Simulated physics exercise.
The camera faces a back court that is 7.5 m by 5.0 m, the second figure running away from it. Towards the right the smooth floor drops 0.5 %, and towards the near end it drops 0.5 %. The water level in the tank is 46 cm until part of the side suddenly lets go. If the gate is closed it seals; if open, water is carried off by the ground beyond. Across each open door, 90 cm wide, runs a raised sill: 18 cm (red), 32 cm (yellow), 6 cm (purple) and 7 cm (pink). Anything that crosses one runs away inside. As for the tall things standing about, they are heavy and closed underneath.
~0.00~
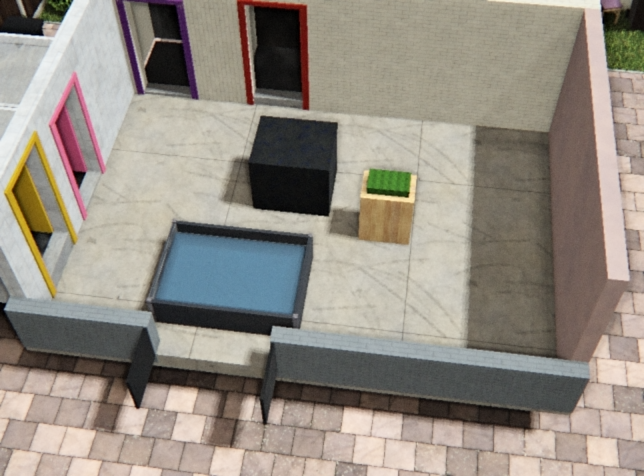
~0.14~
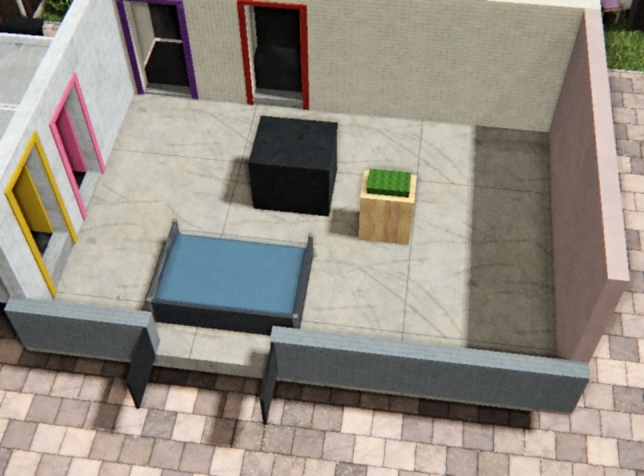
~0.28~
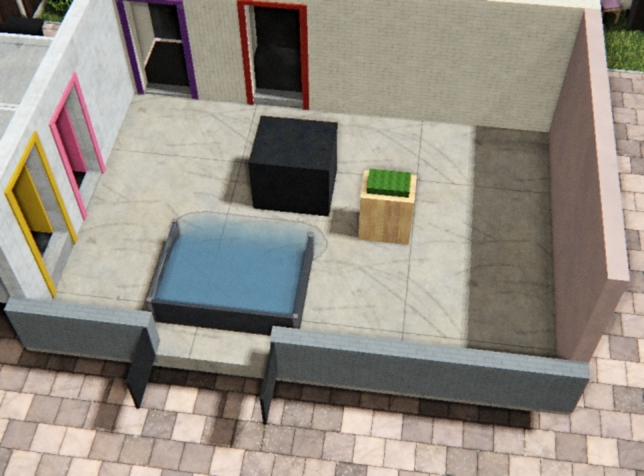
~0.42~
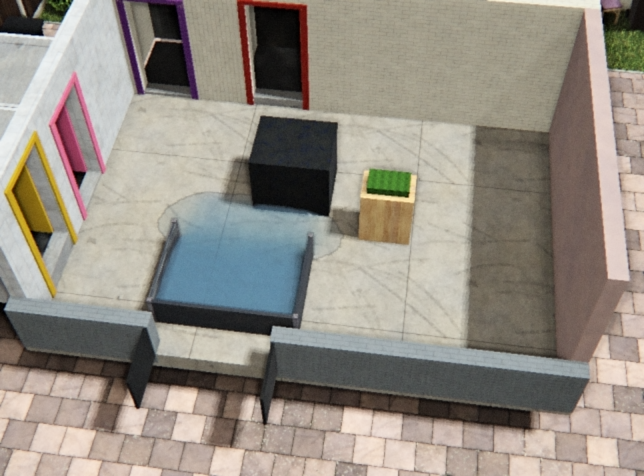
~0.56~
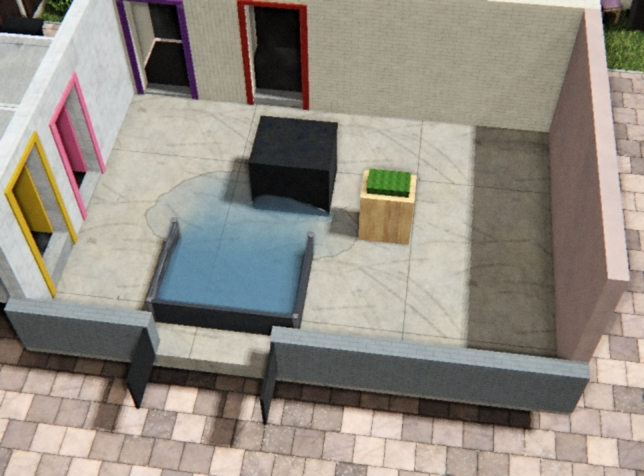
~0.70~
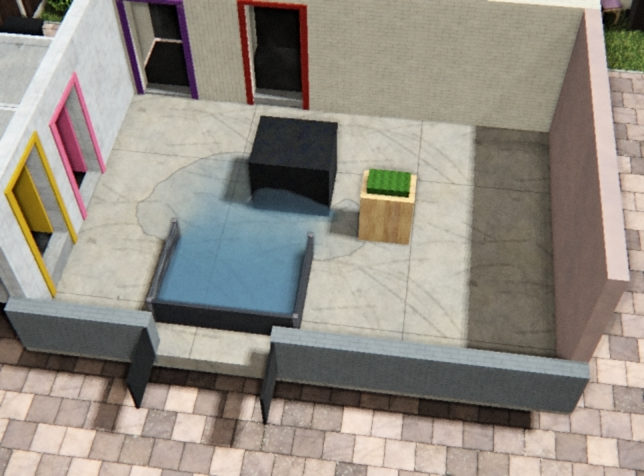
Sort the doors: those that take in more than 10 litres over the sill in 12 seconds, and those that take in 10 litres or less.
Sorted: The red door takes in 10 litres or less; the yellow door takes in 10 litres or less; the purple door takes in more; the pink door takes in 10 litres or less.
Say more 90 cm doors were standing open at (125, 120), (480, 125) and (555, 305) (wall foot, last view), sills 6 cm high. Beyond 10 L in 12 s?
Check each in turn: The first succeeds, the second fails, the third fails.
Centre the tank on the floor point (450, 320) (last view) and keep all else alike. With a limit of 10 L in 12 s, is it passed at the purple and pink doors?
Purple gets no more than that, pink gets no more than that.
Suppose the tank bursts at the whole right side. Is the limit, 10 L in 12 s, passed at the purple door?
Purple: Falls short.
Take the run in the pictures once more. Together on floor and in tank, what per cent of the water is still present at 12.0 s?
About 92 percent of the water remains.
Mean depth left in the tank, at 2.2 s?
12 cm.
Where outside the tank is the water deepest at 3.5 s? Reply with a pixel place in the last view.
Roughly pixel (147, 115).
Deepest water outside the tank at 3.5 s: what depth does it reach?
Up to near 16 cm.
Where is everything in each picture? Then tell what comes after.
The first picture shows the tank at (233, 270) is whole and still, 46 cm deep.
In the second picture, the front is at a hidden place, 1.1 m from the gap on the tank's far side; 0.3 m2 of floor is under water; 46 cm left at the back of the tank.
In the third picture, the front is at a hidden place, 1.2 m from the gap on the tank's far side; 1.2 m2 of floor is under water; 46 cm left at the back of the tank.
In the fourth picture, water pours out on the tank's far side and has run 1.5 m, to (184, 203); typically 8 cm deep outside, 43 cm at the tank's back.
In the fifth picture, the front is at (189, 184), 1.7 m from the gap on the tank's far side; 2.9 m2 of floor is under water; 38 cm left at the back of the tank.
In the sixth picture, water pours out on the tank's far side and has run 2.1 m, to (222, 158); typically 7 cm deep outside, 38 cm at the tank's back.
After 1.4 s water covers 25 % of the floor and is deepest (31 cm) near (352, 232); red door 12 cm at the sill, 0 L in, yellow door not reached, purple door not reached, pink door not reached.
After 2.2 s water covers 40 % of the floor and is deepest (23 cm) near (352, 232); red door 14 cm at the sill, 0 L in, yellow door not reached, purple door 14 cm at the sill, 3 L in, pink door 2 cm at the sill, 0 L in.
After 3.5 s water covers 55 % of the floor and is deepest (16 cm) near (147, 115); red door 7 cm at the sill, 1 L in, yellow door not reached, purple door 15 cm at the sill, 44 L in, pink door 8 cm at the sill, 1 L in.
After 7.0 s water covers 85 % of the floor and is deepest (8 cm) near (220, 218); red door 4 cm at the sill, 1 L in, yellow door 3 cm at the sill, 0 L in, purple door 3 cm at the sill, 74 L in, pink door 4 cm at the sill, 3 L in.
After 12.0 s water covers 95 % of the floor and is deepest (8 cm) near (538, 385); red door 2 cm at the sill, 1 L in, yellow door 5 cm at the sill, 0 L in, purple door 1 cm at the sill, 74 L in, pink door 2 cm at the sill, 3 L in.
